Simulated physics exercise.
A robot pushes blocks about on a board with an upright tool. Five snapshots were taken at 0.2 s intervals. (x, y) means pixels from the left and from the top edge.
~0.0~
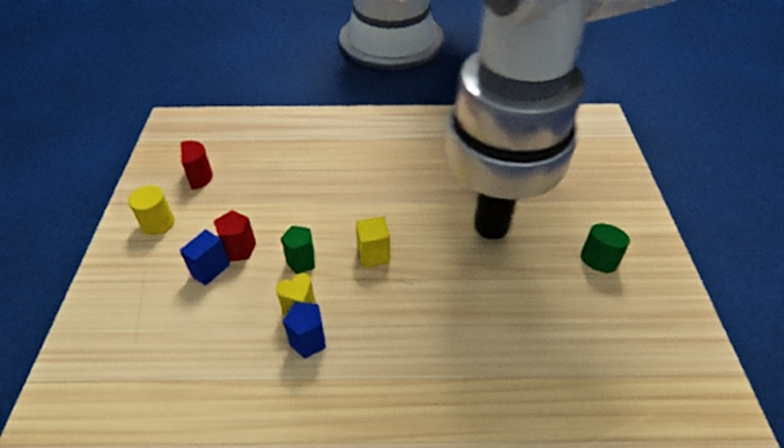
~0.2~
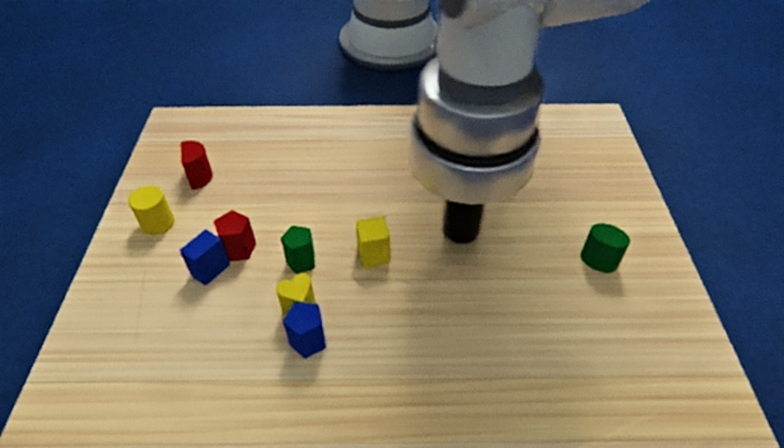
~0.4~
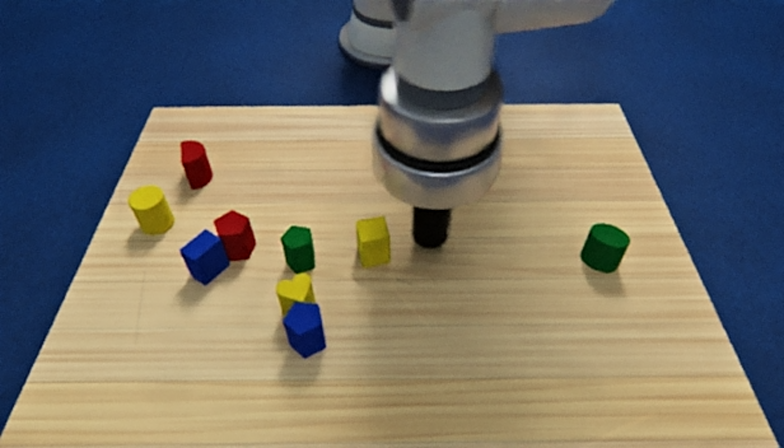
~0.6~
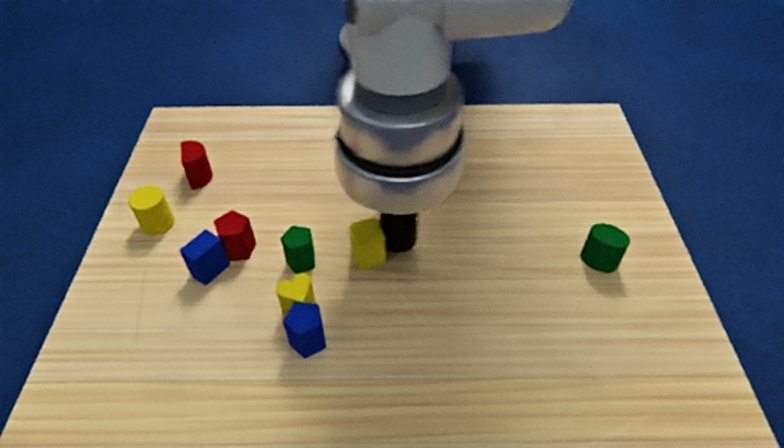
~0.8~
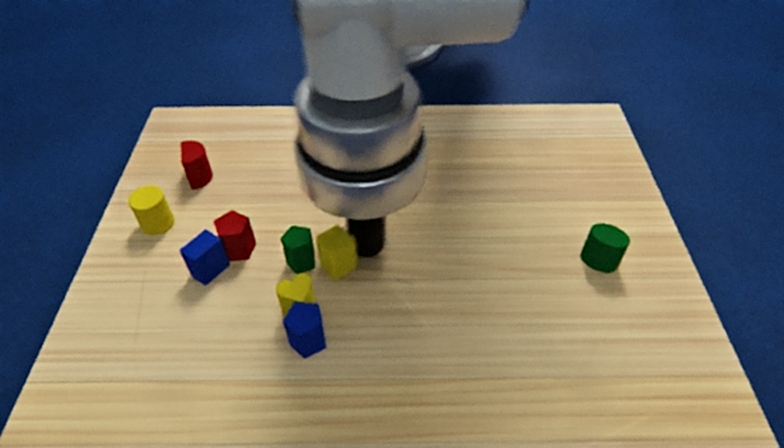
On a wooden board scattered with small colored blocks, a robot arm with a black upright tool moved left across the open space, met the yellow square block and pushed it left toward the green pentagonal one.
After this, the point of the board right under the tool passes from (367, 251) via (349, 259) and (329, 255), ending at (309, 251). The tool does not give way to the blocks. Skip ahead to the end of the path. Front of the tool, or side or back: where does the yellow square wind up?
It falls back or aside.
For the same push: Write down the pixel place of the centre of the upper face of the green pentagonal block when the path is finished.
At pixel (274, 238).
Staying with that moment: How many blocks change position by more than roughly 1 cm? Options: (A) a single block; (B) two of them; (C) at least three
Letter B.
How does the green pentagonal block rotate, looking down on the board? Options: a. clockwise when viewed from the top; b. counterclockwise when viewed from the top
a (clockwise when viewed from the top)
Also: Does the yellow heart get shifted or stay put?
The block stays on its spot.
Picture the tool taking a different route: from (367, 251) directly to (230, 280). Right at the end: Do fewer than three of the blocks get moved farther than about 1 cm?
I'd say no.
What follows on the original path. Halfway along, tool (336, 250); green pentagonal block (282, 238), turned 45° clockwise; yellow square (306, 250).
At the end, tool (308, 243); yellow heart in place; green pentagonal block (274, 238), turned 40° clockwise; yellow square (299, 255), turned 20° anticlockwise.
